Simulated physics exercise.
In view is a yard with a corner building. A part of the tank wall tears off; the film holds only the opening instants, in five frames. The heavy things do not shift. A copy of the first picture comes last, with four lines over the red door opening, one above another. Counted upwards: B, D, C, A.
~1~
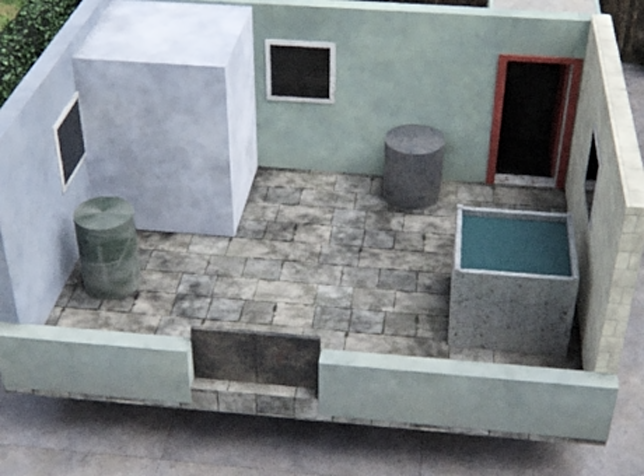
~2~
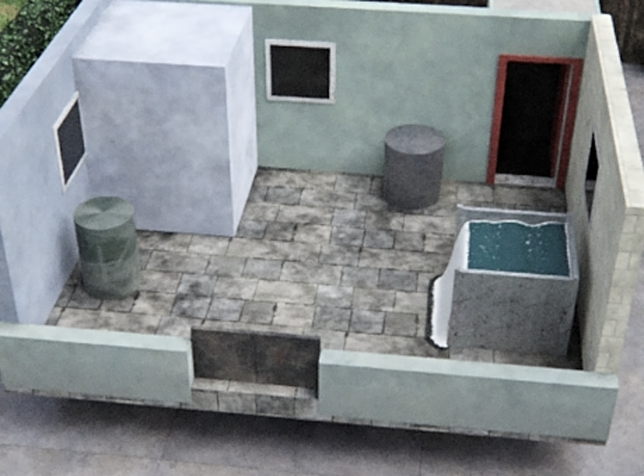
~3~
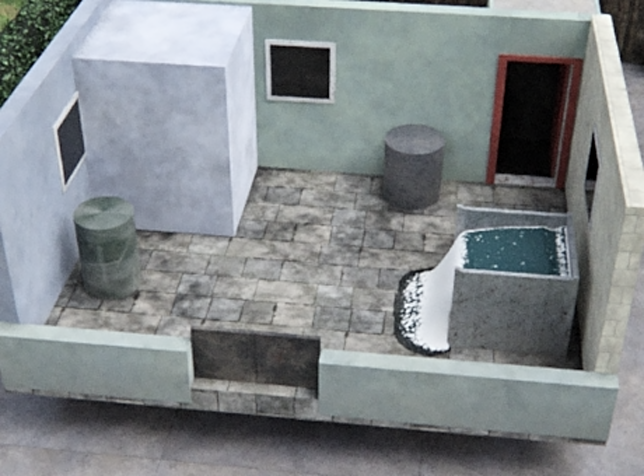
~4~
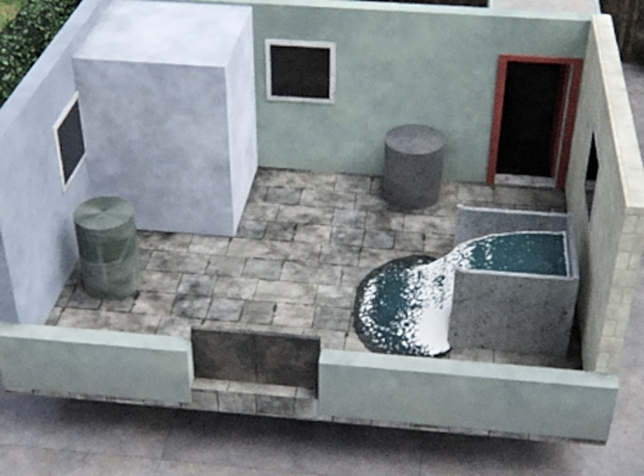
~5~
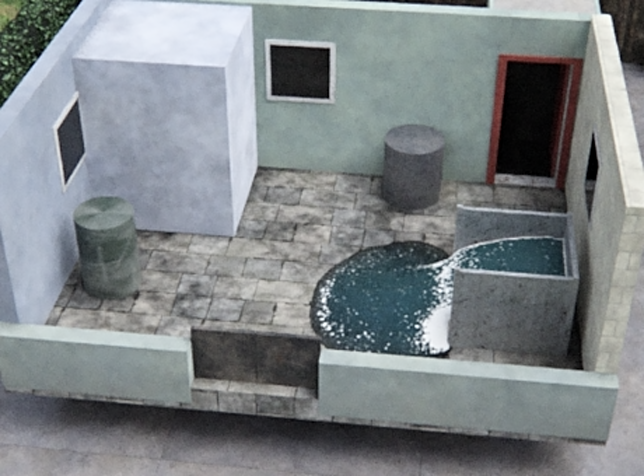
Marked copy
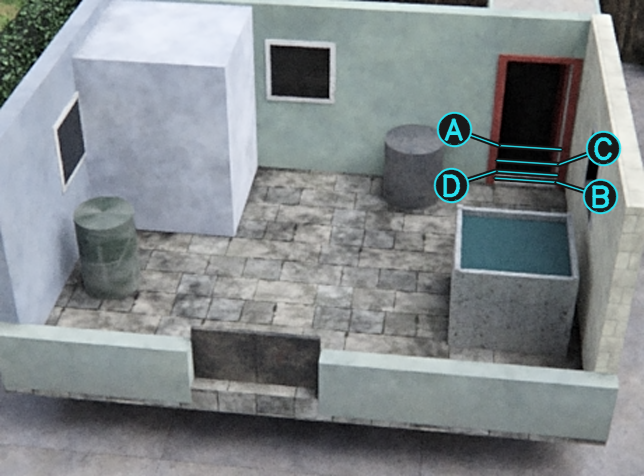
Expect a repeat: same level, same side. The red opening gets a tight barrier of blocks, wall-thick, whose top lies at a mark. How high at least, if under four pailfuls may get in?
Go for B.
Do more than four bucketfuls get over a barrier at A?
No.
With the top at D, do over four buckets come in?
No, not at all.
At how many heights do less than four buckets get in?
All of the four.
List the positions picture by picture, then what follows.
Water in the tank at rest, its middle at (515, 247); foot of the red doorway at (524, 185); shut gate at (256, 340).
Water covers 2 % of the ground and shows as far out as (439, 343).
Water covers 4 % of the ground and shows as far out as (411, 278).
Water covers 8 % of the ground and shows as far out as (370, 341).
Water covers 15 % of the ground and shows as far out as (316, 314).
On the marked copy, A at (529, 147); B at (525, 180); C at (527, 162); D at (526, 173); from the bottom up B, D, C, A.
Choosing A, nothing gets over.
Choosing B, a splash gets over, under a bucket.
Choosing C, nothing gets over.
Choosing D, nothing gets over.
